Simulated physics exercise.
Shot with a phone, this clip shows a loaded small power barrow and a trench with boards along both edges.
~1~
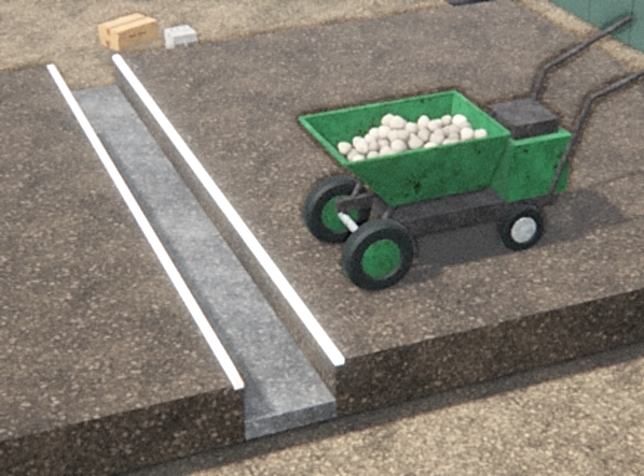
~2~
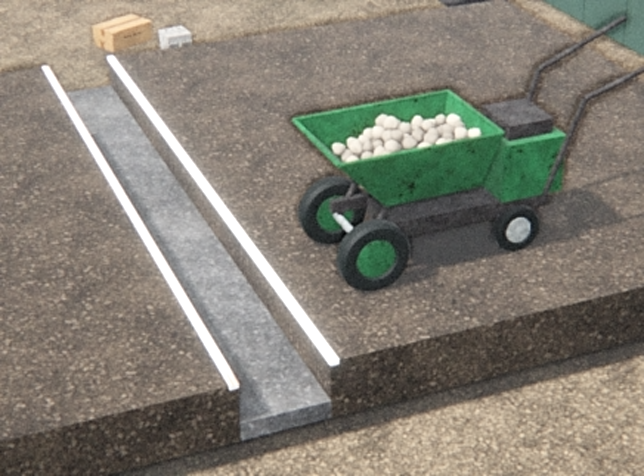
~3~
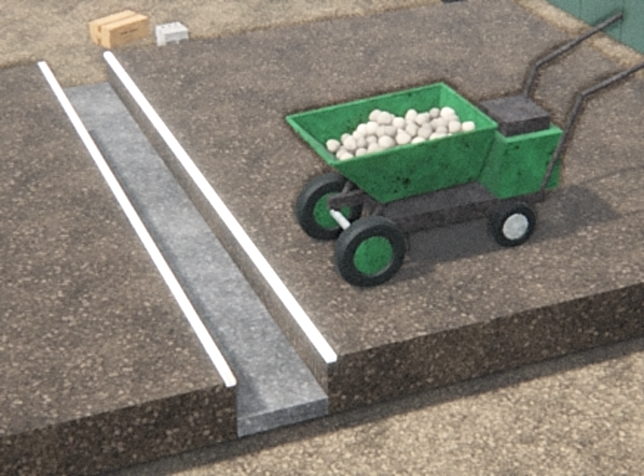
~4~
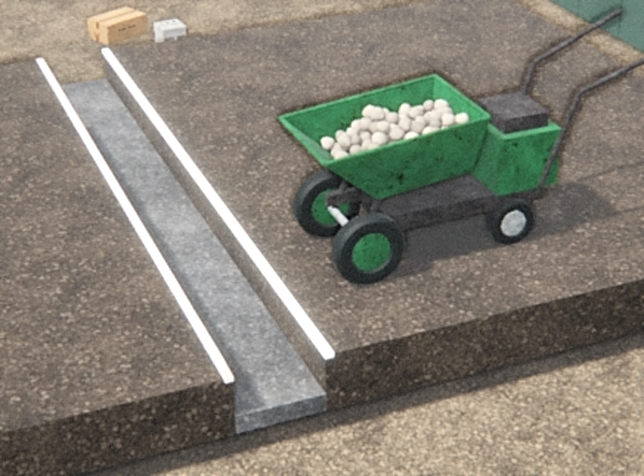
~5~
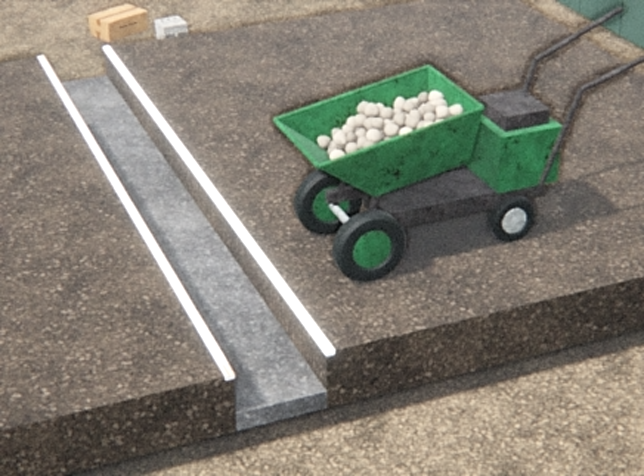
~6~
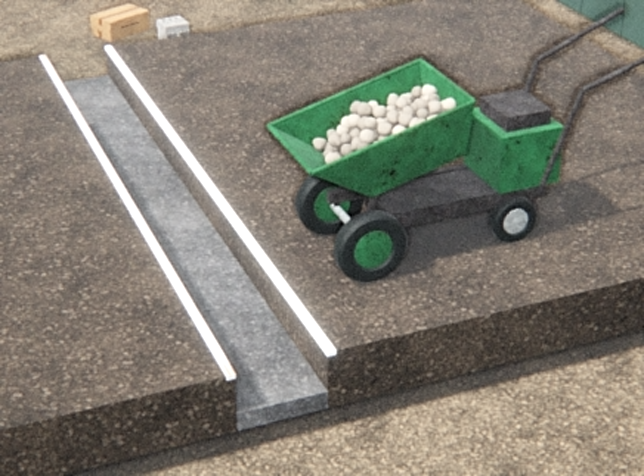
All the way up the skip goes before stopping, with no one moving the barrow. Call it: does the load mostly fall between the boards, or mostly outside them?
It mostly falls between the boards.
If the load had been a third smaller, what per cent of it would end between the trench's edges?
Near 100 per cent, give or take.
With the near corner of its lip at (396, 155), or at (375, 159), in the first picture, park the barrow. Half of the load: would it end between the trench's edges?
First above a half, then most of it.
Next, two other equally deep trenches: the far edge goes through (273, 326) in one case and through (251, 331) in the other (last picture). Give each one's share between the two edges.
0 % then 40 %, roughly.
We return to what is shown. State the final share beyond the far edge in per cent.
That share comes out near 5 in a hundred.
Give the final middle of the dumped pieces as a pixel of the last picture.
Near (218, 307), more or less.
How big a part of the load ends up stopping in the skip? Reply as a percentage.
I'd put it at about 0 per cent.
Just after the last frame, skip tipped steeply; every one in the skip.
A moment on, skip tipped right over; roughly two thirds in the skip; roughly a quarter in or heaped over the trench; about a tenth falling.
Further on, skip tipped right over; almost all in or heaped over the trench; about a tenth beyond it.
When it is over, skip tipped right over; almost all in or heaped over the trench; about a tenth beyond it.
